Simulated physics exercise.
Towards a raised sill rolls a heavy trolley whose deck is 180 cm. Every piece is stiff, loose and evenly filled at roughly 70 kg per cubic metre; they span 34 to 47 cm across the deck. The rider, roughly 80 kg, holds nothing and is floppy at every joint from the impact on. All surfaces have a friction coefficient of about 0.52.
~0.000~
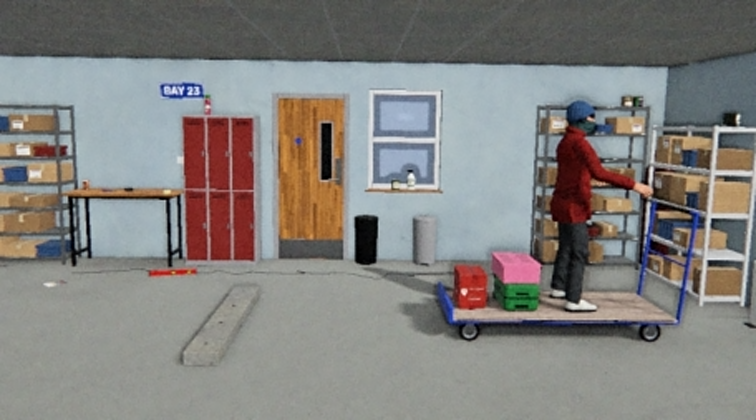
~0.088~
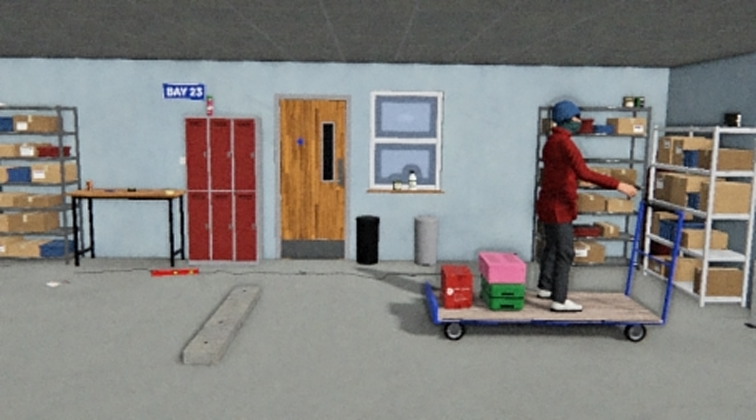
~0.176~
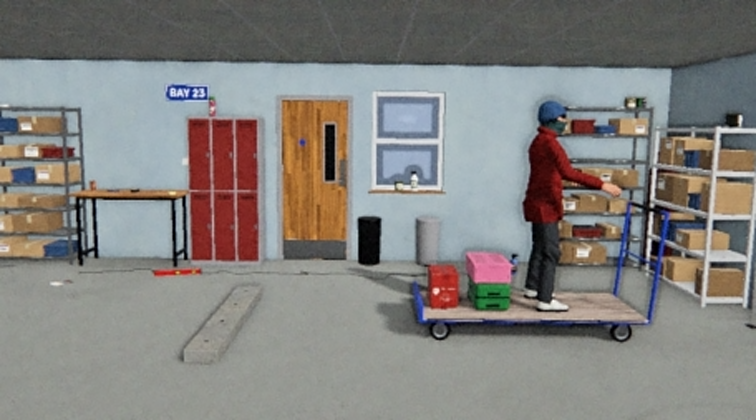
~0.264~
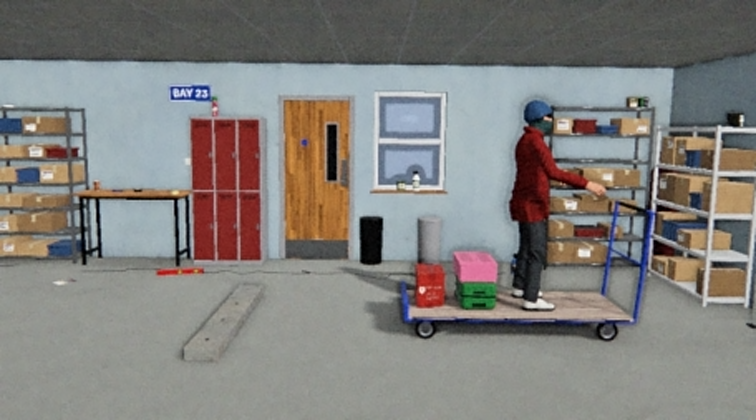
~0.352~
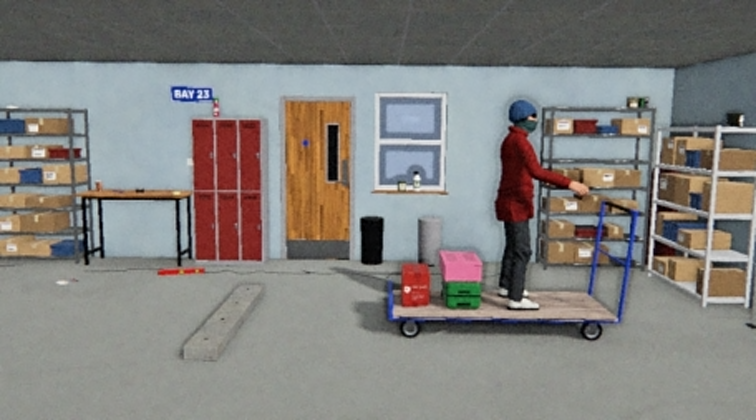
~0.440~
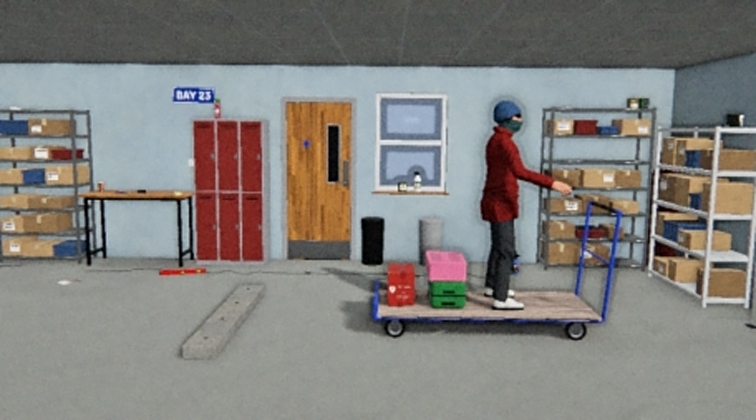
We see a person in a red coat and blue cap standing on a flat cart, one arm stretched toward its handle, as the cart rolls steadily left across a storeroom with red, pink and green containers aboard.
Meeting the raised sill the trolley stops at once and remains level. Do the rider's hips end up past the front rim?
No.
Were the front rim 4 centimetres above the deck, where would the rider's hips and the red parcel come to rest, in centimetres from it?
Hips 40 behind, red 60 past.
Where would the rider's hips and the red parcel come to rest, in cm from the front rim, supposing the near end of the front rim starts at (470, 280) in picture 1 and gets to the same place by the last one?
In that run the hips finish 30 cm beyond the rim while red stops 10 cm short of it.
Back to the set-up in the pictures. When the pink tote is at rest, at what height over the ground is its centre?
Height: Around 40 cm.
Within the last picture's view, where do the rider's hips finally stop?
(364, 265).
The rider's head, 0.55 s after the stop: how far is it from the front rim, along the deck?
70 cm behind it.
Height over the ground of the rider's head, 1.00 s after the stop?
90 cm.
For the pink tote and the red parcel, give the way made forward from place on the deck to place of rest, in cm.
Roughly pink -25 cm, red 5 cm.
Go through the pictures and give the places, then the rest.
The first picture shows hips (570, 204), red parcel (470, 287), rim corner (451, 318); 180 cm still to roll.
The second picture shows hips (556, 204), red parcel (456, 287), rim corner (436, 318); 169 cm still to roll.
The third picture shows hips (543, 204), red parcel (443, 287), rim corner (421, 318); 157 cm still to roll.
The fourth picture shows hips (529, 203), red parcel (429, 286), rim corner (407, 316); 146 cm still to roll.
The fifth picture shows hips (514, 203), red parcel (415, 285), rim corner (391, 316); 135 cm still to roll.
The sixth picture shows hips (499, 203), red parcel (401, 285), rim corner (375, 315); 123 cm still to roll. Speed about 1.3 m/s.
After 1.39 s the deck stops.
After 1.64 s the rider's hips are 66 cm behind the rim, near (308, 217) in the last picture's view.
After 1.94 s the rider's hips are 38 cm behind the rim, near (277, 239) in the last picture's view.
After 2.39 s the rider's hips are 44 cm behind the rim, near (284, 240) in the last picture's view.
At rest, 5.0 s, nothing is past the rim; behind it, pink tote, red parcel, green suitcase and the rider's hips.
